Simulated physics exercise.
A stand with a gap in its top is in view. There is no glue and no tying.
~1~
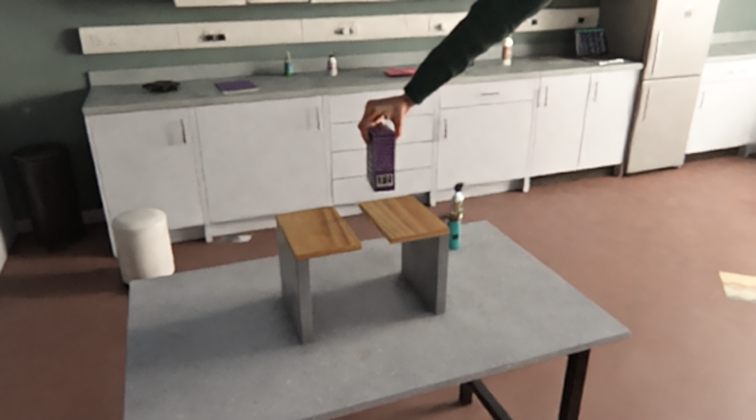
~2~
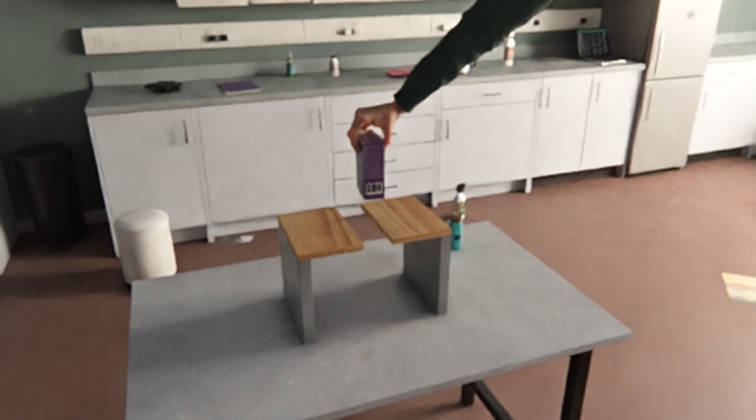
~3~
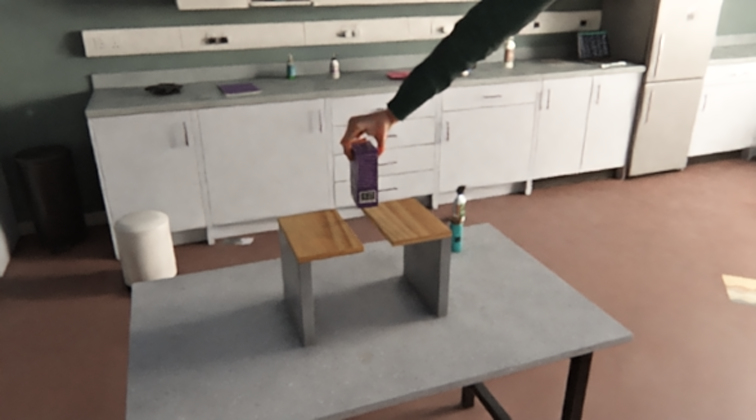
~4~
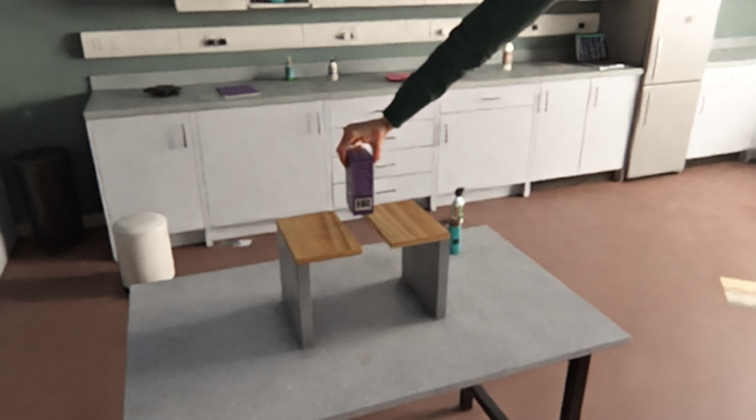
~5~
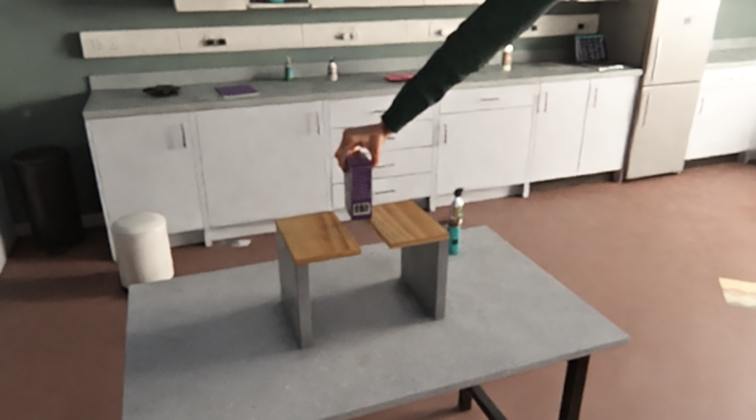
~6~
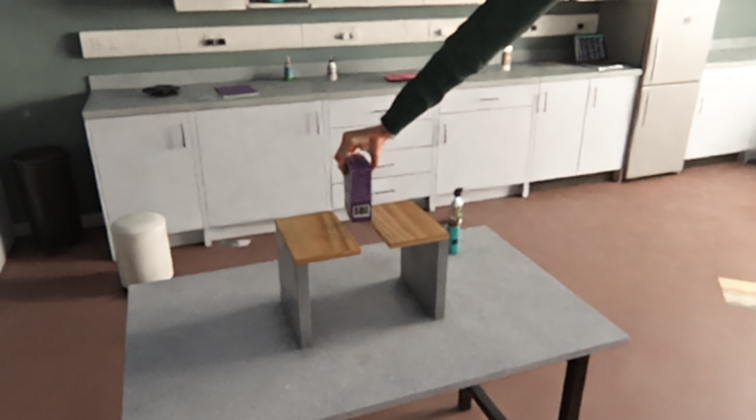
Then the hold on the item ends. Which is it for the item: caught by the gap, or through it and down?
Seems it makes its way to the table.
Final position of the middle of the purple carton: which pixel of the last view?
At about (398, 313).
Then, 0.30 s after the last picture, purple carton tipped 9° from how it was near (361, 247).
Then, 0.40 s after the last picture, purple carton tipped 7° from how it was near (372, 280).
Then, 0.50 s after the last picture, purple carton tipped 50° from how it was near (392, 288).
Then, 0.60 s after the last picture, purple carton on its side near (402, 307).
At rest, tipped over on the stand or table, purple carton; turquoise shaker in place. Seen from the same camera at the end, purple carton near (398, 313). The carton drops through.
